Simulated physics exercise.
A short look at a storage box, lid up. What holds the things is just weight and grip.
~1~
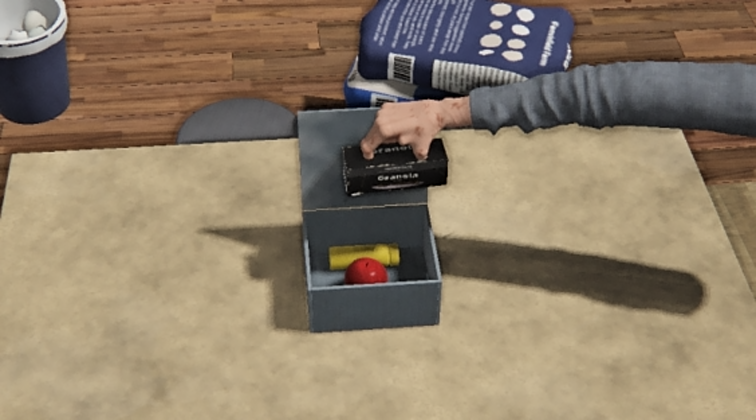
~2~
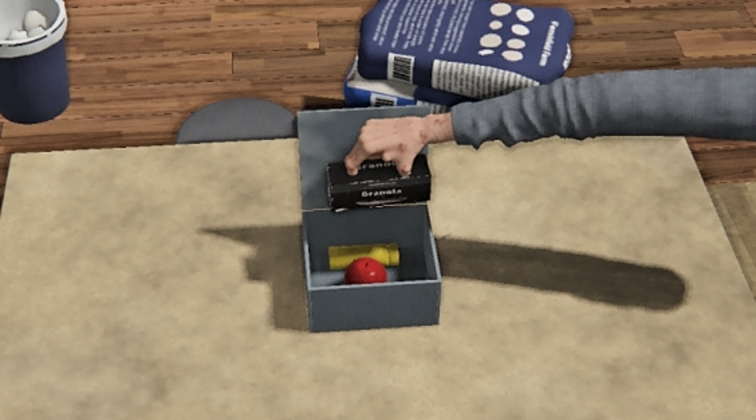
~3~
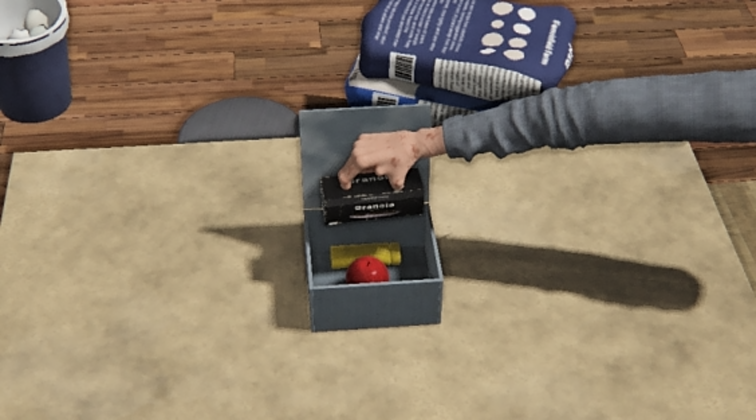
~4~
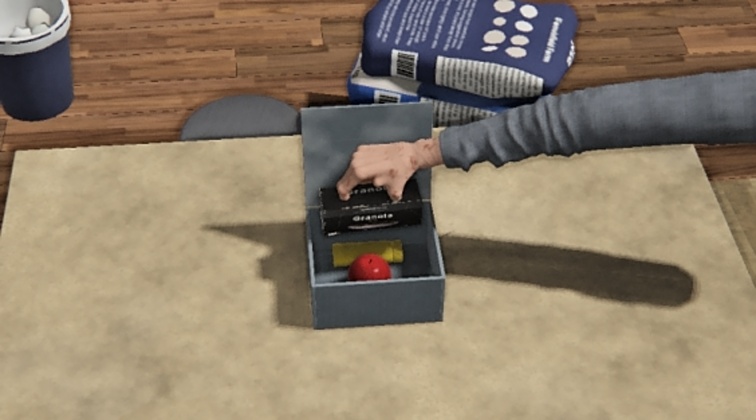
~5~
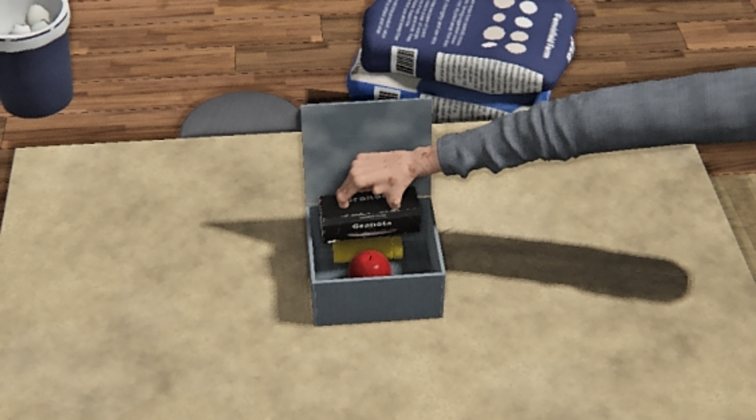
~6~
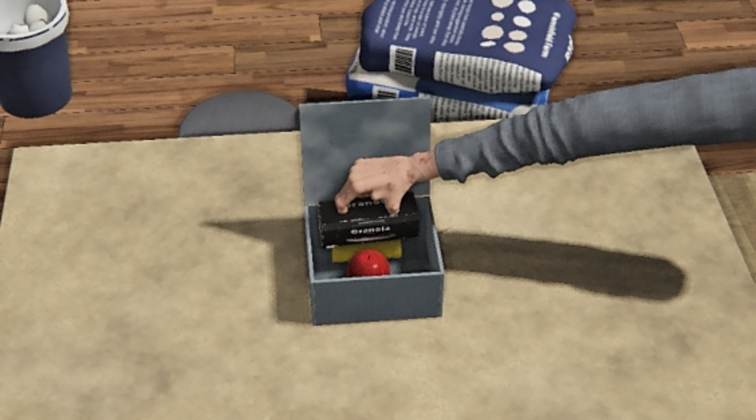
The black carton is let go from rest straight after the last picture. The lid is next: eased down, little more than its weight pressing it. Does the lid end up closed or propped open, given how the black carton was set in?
The lid ends up closed.
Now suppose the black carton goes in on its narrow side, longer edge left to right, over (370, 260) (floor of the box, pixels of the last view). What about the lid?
Lid: Closed.
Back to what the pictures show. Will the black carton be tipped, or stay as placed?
After all that, it finishes out of line.
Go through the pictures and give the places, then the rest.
In the first frame, on its way; black carton (395, 166).
In the second frame, on its way; black carton (379, 182).
In the third frame, on its way; black carton (372, 196).
In the fourth frame, on its way; black carton (371, 206).
In the fifth frame, on its way; black carton (369, 214).
In the sixth frame, in place under the hand; black carton (368, 219).
Then, 0.40 s past the last view, black carton rocked 41° from its first pose near (369, 247); red apple displaced a little.
Then, 1.30 s past the last view, lid 78° above the rim; black carton on its side near (366, 259); red apple displaced a little; yellow shaker displaced a little.
Then, 1.70 s past the last view, lid 49° above the rim; black carton on its side near (366, 259); red apple displaced a little; yellow shaker displaced a little.
Then, 2.00 s past the last view, lid 19° above the rim; black carton on its side near (366, 259); red apple displaced a little; yellow shaker displaced a little.
Finally, lid shut; down or leaning hard in the box, black carton; the other 2 still in place. Final places as the last picture's camera would see them, black carton near (366, 259).
